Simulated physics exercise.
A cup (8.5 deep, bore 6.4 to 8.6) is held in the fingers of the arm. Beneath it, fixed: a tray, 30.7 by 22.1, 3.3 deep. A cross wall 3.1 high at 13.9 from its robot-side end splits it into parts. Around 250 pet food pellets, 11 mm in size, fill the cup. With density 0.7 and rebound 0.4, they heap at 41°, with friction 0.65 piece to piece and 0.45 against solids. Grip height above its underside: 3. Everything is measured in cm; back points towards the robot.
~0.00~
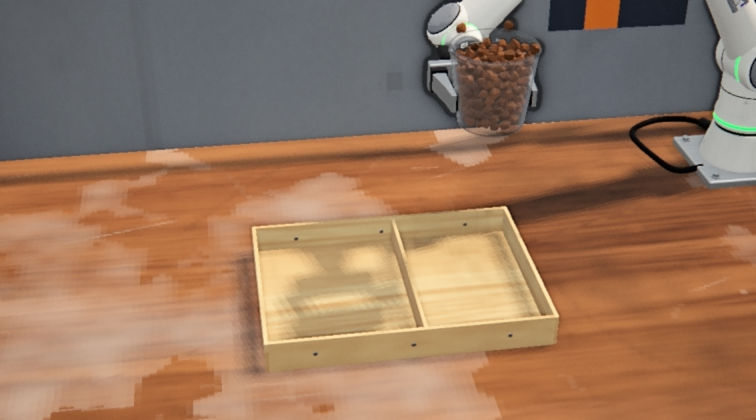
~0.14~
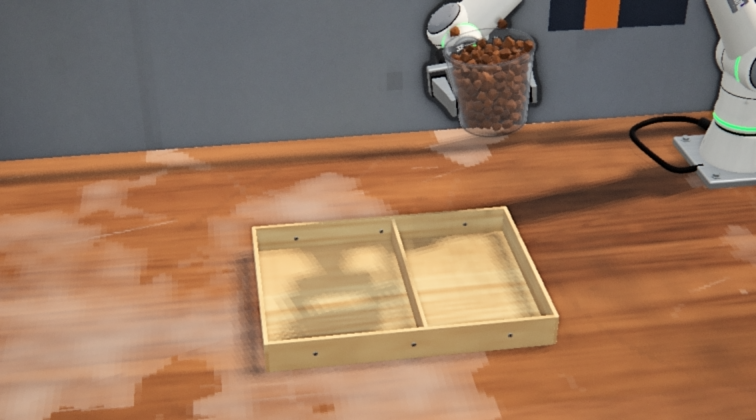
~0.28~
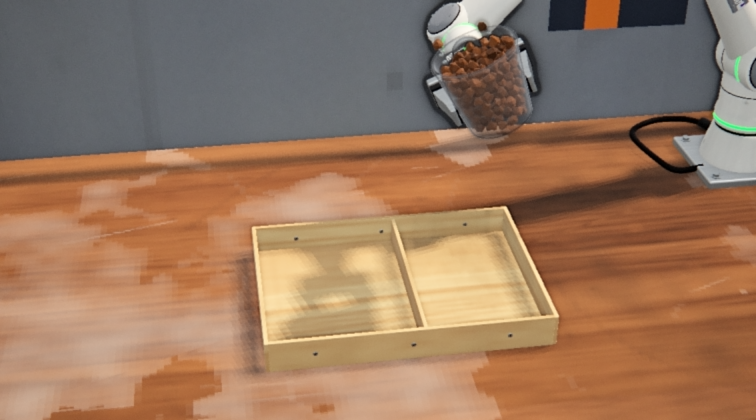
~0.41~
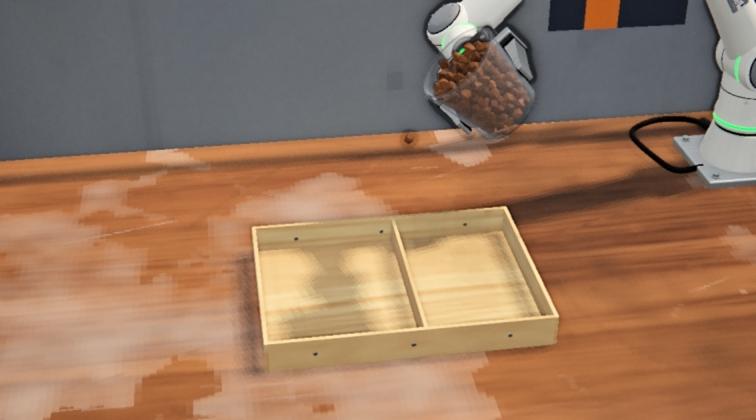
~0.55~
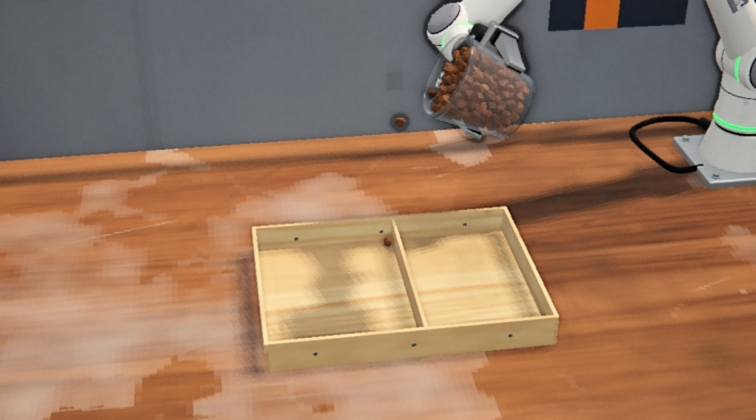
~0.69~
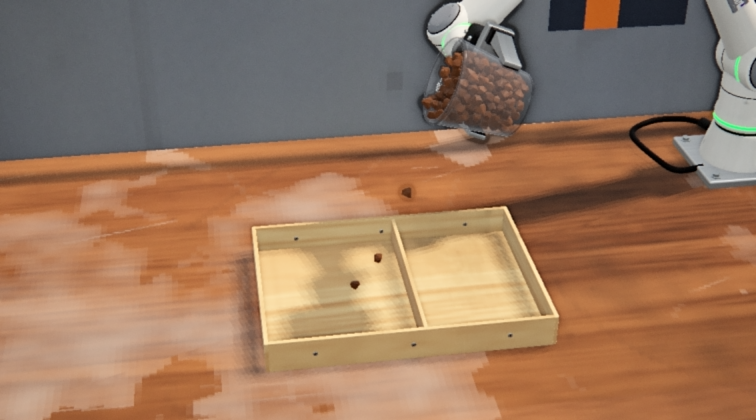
At the start, a robot arm holds a clear cup full of brown pellets upright above a wooden table, behind a shallow wooden tray split in two by a cross wall. The arm tilts the cup steeply to the left, and a few pellets drop out singly, two landing in the tray's left part.
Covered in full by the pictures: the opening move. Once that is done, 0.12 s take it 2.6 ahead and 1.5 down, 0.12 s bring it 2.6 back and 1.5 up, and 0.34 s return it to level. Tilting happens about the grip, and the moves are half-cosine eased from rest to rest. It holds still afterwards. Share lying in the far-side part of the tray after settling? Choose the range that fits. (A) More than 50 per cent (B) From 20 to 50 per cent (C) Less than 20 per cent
(C) Less than 20 per cent.
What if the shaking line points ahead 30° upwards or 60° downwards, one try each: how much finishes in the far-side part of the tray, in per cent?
Try one gives about 20 in a hundred, try two about 5 in a hundred.
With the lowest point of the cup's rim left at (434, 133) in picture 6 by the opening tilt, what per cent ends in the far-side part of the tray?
Around 30 in a hundred.
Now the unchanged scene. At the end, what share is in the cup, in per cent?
End share: Around 90 per cent.
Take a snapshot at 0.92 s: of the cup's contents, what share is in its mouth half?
Close to 55 in a hundred.
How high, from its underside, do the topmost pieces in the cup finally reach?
Around 9.0 cm above the underside.
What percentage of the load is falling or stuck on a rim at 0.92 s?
7 %.
After 0.92 s, tilted 67° forward, highest piece 28 above the table; 232 in the cup, 3 in the far-side part, 18 in flight or on a rim.
After 1.15 s, tilted 17° forward, highest piece 30 above the table; 223 in the cup, 23 in the far-side part, 4 in the robot-side part, 3 in flight or on a rim.
After 1.47 s, level, highest piece 30 above the table; 223 in the cup, 26 in the far-side part, 4 in the robot-side part.
After 2.52 s, level, highest piece 30 above the table; 223 in the cup, 26 in the far-side part, 4 in the robot-side part.
In the end, 223 in the cup, 26 in the far-side part, 4 in the robot-side part. That is 10 % in the far-side part of the tray.
